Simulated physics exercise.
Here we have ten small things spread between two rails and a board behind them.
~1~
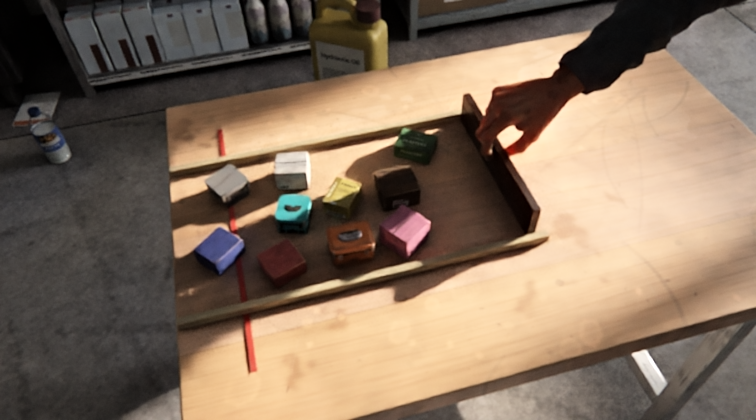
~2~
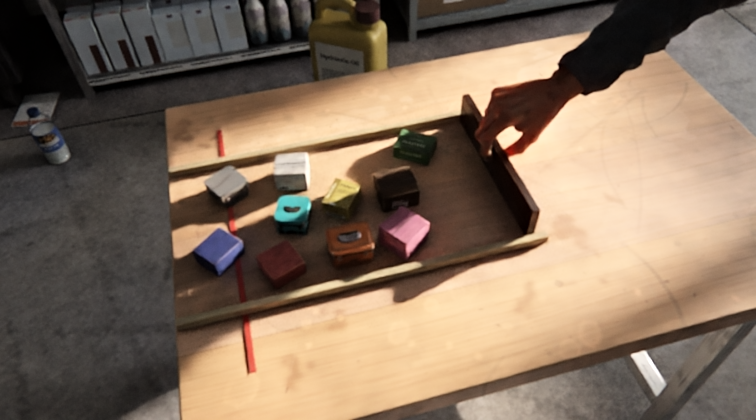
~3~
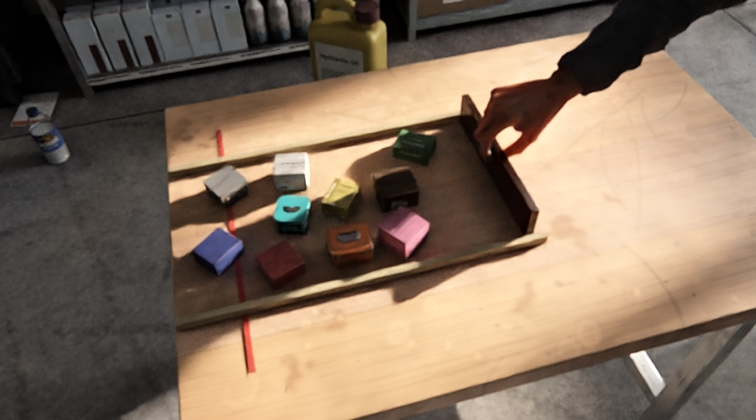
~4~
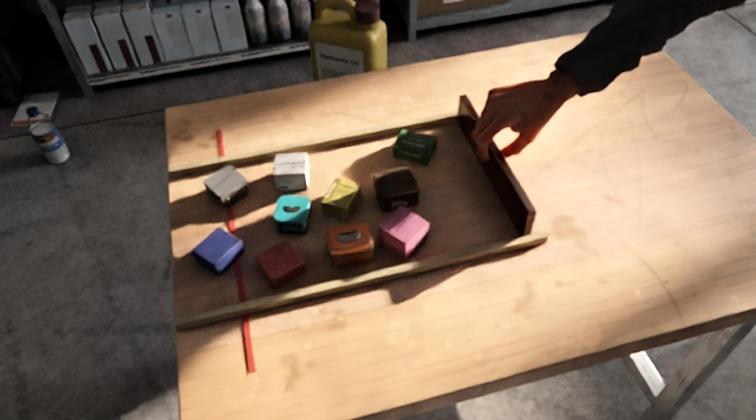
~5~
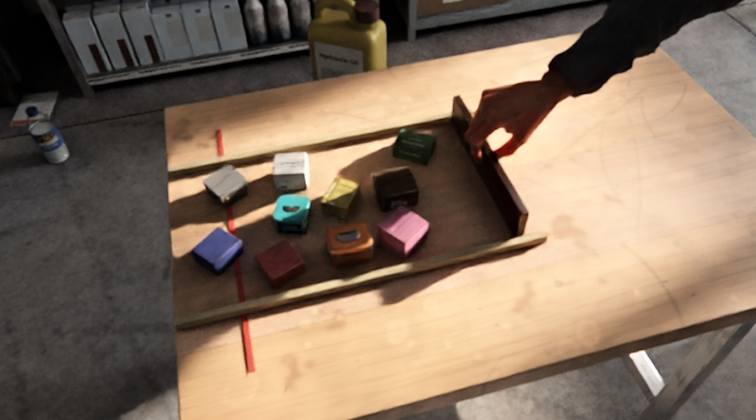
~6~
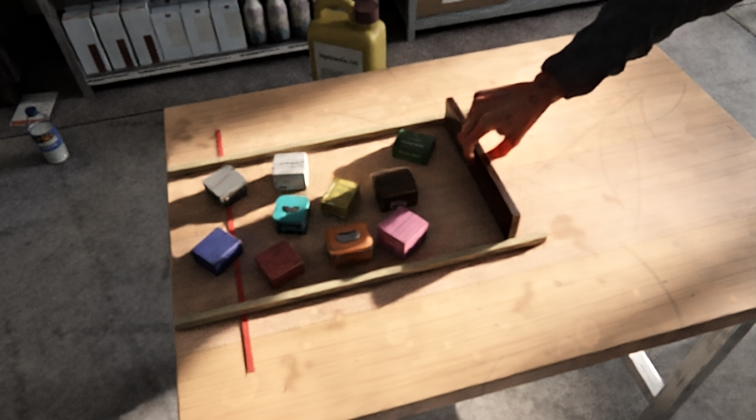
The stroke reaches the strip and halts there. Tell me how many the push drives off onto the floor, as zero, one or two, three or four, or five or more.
Three or four, I think.
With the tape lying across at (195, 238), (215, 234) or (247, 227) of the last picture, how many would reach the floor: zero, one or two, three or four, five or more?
Lab note - count at each of the three spots: More than four; 5 or more; either three or four.
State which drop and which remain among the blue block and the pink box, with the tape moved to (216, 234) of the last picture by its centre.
The blue block goes off the edge; the pink box stays where it is.
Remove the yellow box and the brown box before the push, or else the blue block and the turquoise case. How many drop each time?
The count is 2 in one try and 2 in the other, in that order.
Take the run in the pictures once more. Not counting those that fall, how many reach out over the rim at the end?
The answer comes to 3.
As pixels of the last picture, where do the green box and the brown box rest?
Middles: Around (206, 196) and around (210, 226).
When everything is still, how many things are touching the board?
Tally at the end: 3.
Soon after, none off yet; blue block at rest near (217, 251); grey case at rest near (226, 187); red block at rest near (280, 264).
Then, none off yet; blue block at rest near (217, 251); grey case at rest near (226, 187); red block moved about its own width near (253, 268).
Further on, none off yet; blue block moved about its own width near (194, 255); grey case moved well along near (172, 197); red block moved well along near (178, 296).
At rest, the number that fall off is three or four; fallen, turquoise case, red block, grey case and blue block.
